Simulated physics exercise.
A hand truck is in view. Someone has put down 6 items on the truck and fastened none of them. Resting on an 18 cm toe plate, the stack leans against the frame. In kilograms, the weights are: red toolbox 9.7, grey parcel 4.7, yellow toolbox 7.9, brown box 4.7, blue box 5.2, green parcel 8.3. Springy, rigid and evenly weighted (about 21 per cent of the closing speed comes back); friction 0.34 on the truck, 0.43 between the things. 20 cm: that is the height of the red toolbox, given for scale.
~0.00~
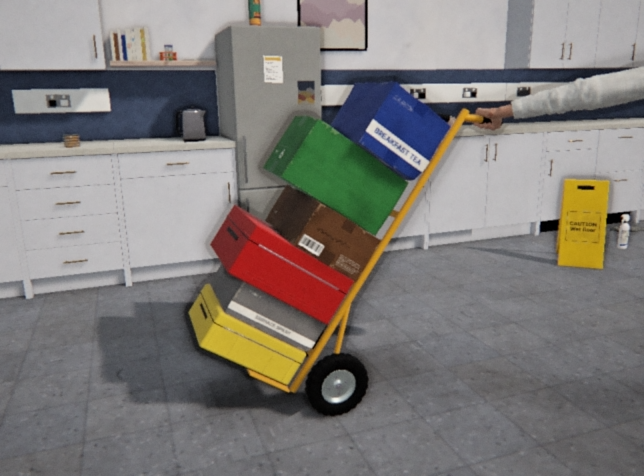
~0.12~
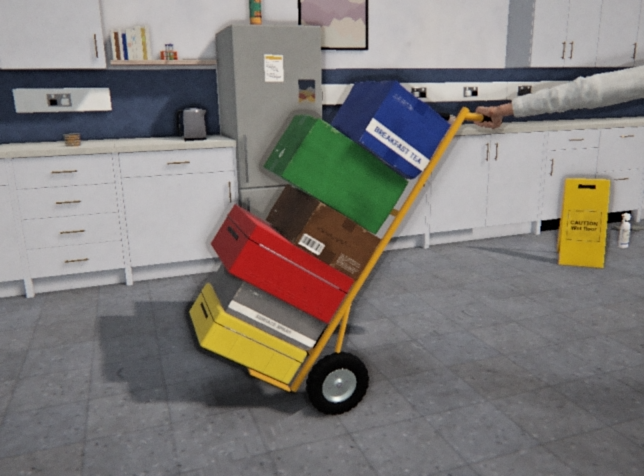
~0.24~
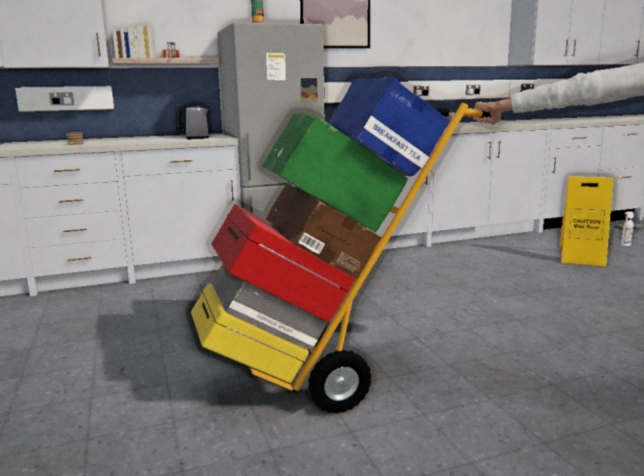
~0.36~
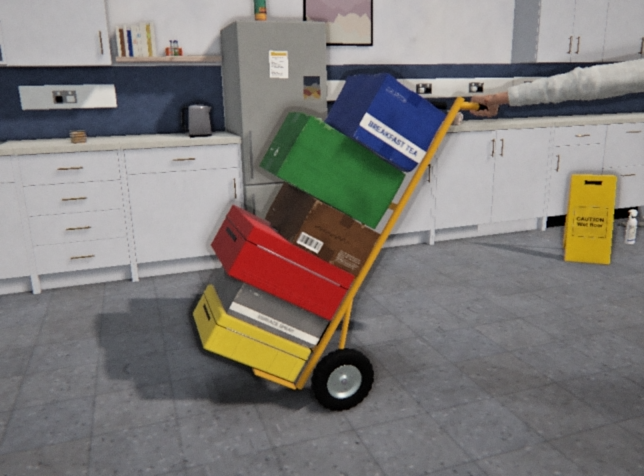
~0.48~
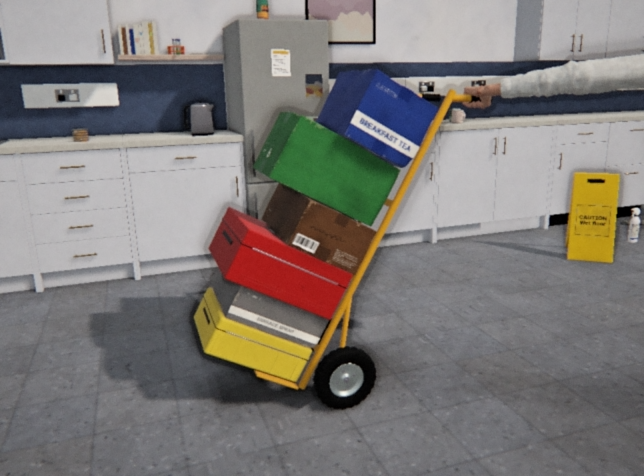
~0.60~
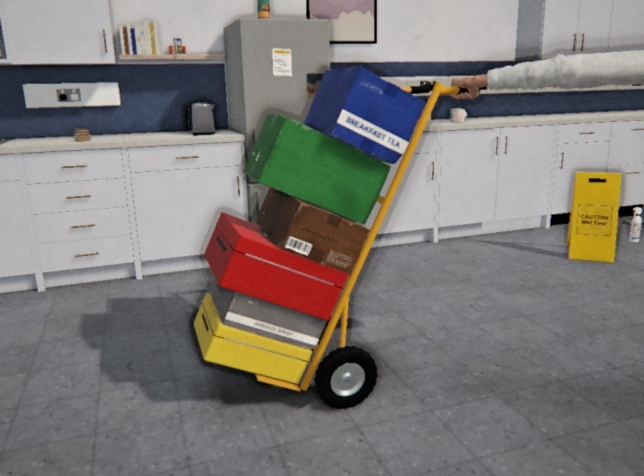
A hand truck stacked with six coloured boxes and parcels leans back toward the right in a kitchen, then slowly tilts more upright as a hand at the right grips its handle and pushes it leftward.
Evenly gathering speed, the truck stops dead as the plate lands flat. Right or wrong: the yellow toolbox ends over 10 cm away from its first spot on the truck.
Wrong.
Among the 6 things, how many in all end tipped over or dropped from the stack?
That gives 3.
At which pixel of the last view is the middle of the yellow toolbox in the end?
It ends up at about (248, 372).
Around 1.30 s, truck upright; yellow toolbox tipped 5° against what carries it near (247, 370); blue box tipped 8° against what carries it; green parcel tipped 8° against what carries it.
Around 1.80 s, truck upright; blue box and green parcel now dropped from the stack; yellow toolbox tipped 3° against what carries it near (248, 372); brown box tipped 51° against what carries it.
Around 2.10 s, truck upright; yellow toolbox tipped 3° against what carries it near (248, 372); brown box on its side; red toolbox tipped 4° against what carries it.
Finally (3.0 s), dropped from the stack, blue box and green parcel; on their side or leaning hard on the truck, brown box; the other 3 still in place (within 10 cm). Final places as that camera would see them, yellow toolbox near (248, 372).
